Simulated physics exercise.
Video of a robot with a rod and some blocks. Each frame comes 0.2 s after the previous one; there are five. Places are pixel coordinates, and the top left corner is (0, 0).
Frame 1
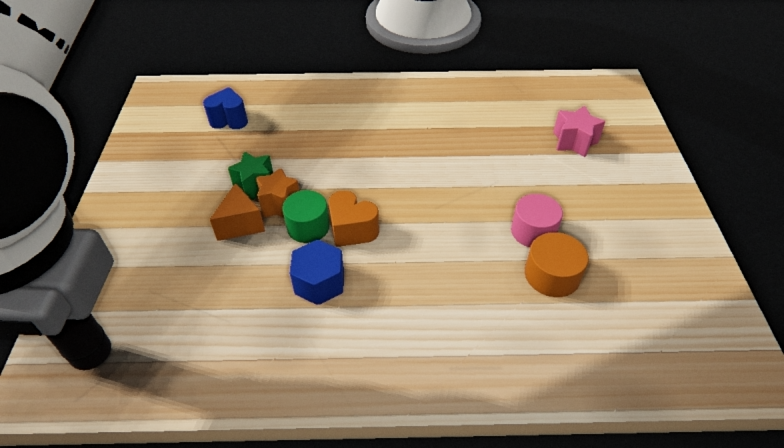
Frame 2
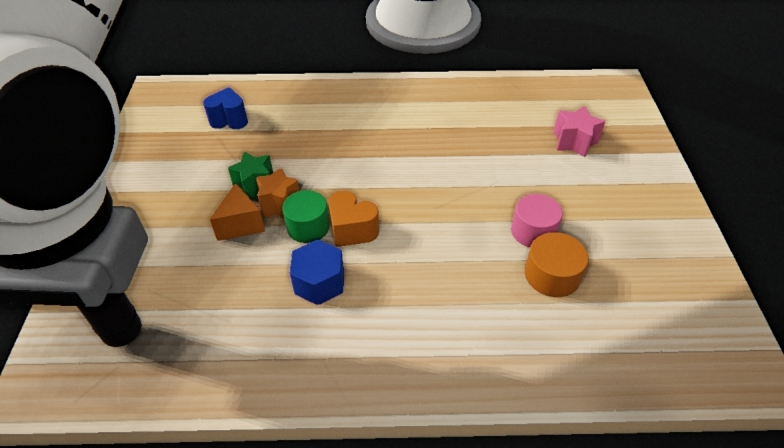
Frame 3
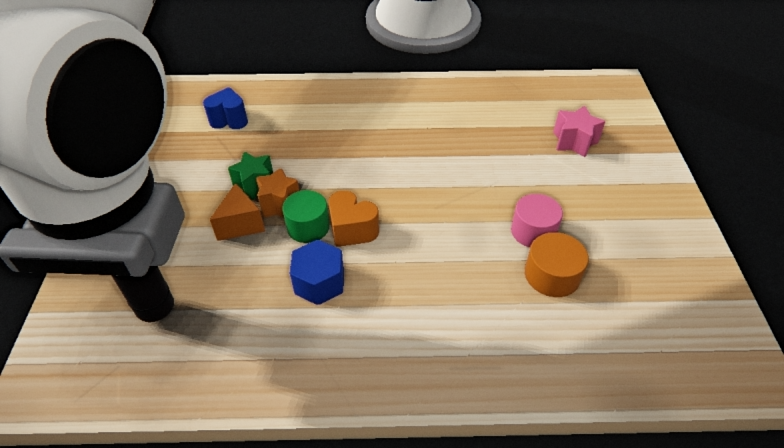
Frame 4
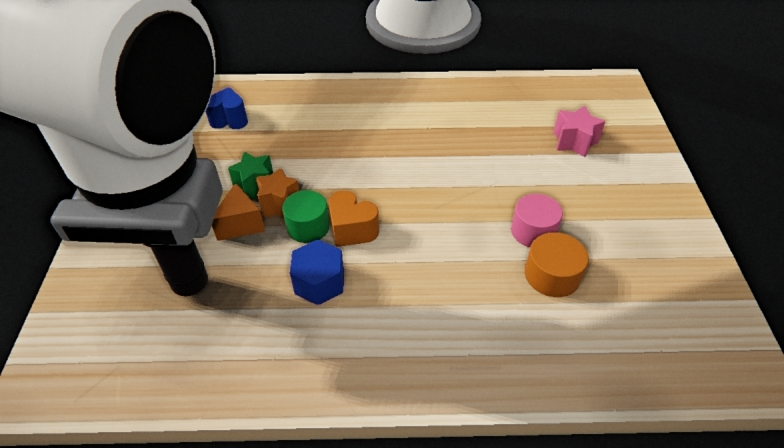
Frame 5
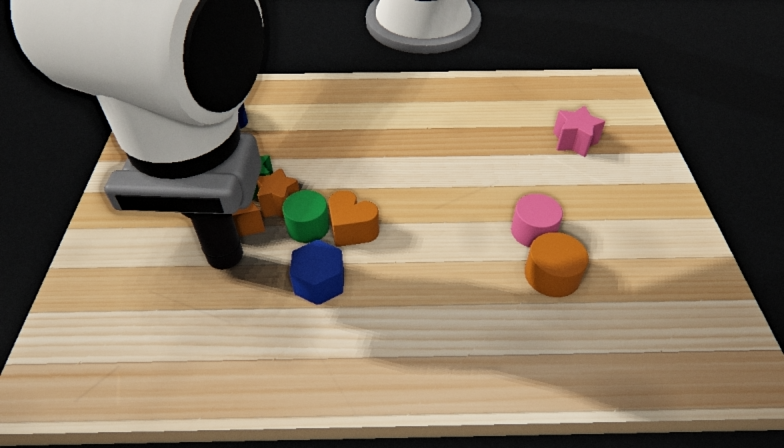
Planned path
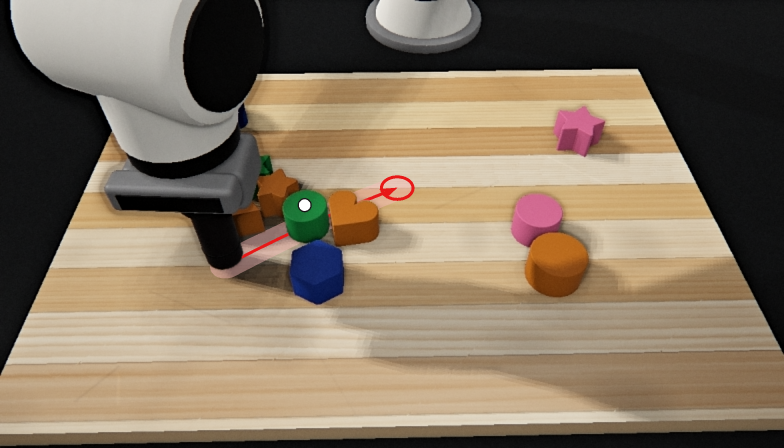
To begin with, a white robot arm with a black rod is at the left edge of a striped wooden board scattered with colourful blocks. The arm then moves steadily right and up across the board, gradually covering the orange triangular block and nearby pieces, while the blocks themselves stay still.
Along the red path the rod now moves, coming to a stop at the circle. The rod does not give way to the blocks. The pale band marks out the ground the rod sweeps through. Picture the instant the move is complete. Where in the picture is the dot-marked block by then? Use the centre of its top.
It will likely be found at (401, 142).
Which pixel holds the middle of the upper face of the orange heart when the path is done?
At roughly (378, 204).
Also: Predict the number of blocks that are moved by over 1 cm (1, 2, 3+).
Blocks moved: Two.
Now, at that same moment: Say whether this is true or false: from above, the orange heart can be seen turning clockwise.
Verdict: True.
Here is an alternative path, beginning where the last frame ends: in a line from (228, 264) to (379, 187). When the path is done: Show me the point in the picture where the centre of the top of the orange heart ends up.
Close to (375, 204).
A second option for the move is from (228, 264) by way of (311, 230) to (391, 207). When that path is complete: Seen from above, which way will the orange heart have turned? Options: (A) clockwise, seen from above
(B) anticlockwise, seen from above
A (clockwise, seen from above)
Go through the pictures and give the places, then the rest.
In the first picture, lower end of the rod (92, 353), tops of blocks, orange triangular block (235, 204), green round block (305, 205), orange heart (350, 208).
In the second picture, rod (122, 331), blocks as before.
In the third picture, rod (155, 307), blocks as before.
In the fourth picture, rod (190, 282), blocks as before.
In the fifth picture, rod (226, 257), orange triangular block hidden, green round block (305, 205), orange heart (350, 208).
The drawn path runs from (228, 264) through (316, 222) to (397, 188); the dot is on the green round block.
The first path, step by step. One third of the way, rod (287, 227); green round block (319, 197); orange heart (359, 206), turned 25° clockwise.
Two thirds of the way, rod (344, 202); green round block (368, 167); orange heart (373, 204), turned 55° clockwise.
At the end, rod (397, 180); orange triangular block not moved; green round block (401, 142); orange heart (378, 204), turned 65° clockwise.
